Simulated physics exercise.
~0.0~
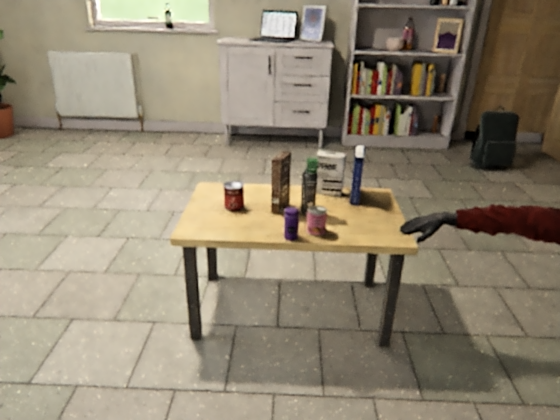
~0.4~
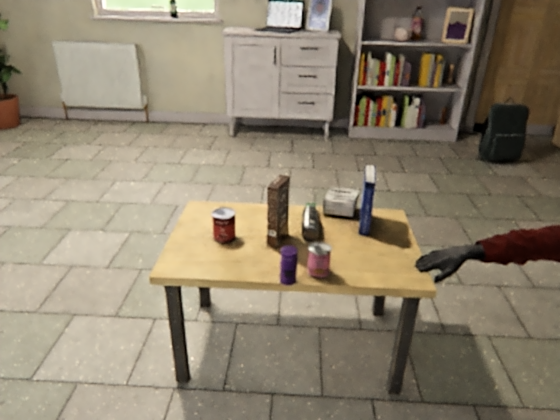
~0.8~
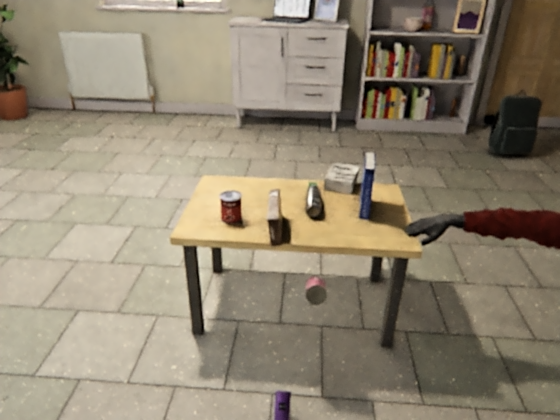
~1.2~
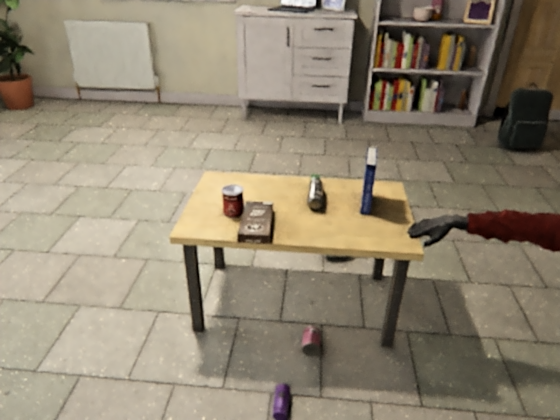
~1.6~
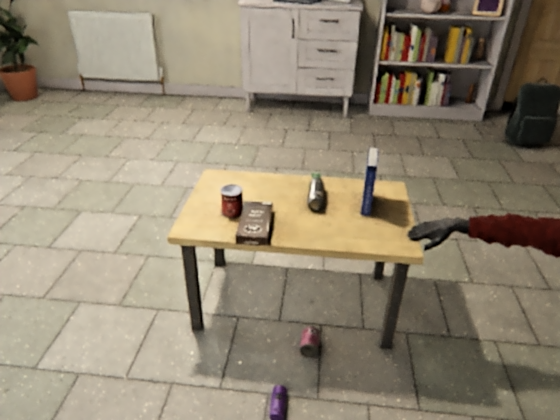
In a tiled room, a gloved hand holds a jolting table as several items topple or fall.
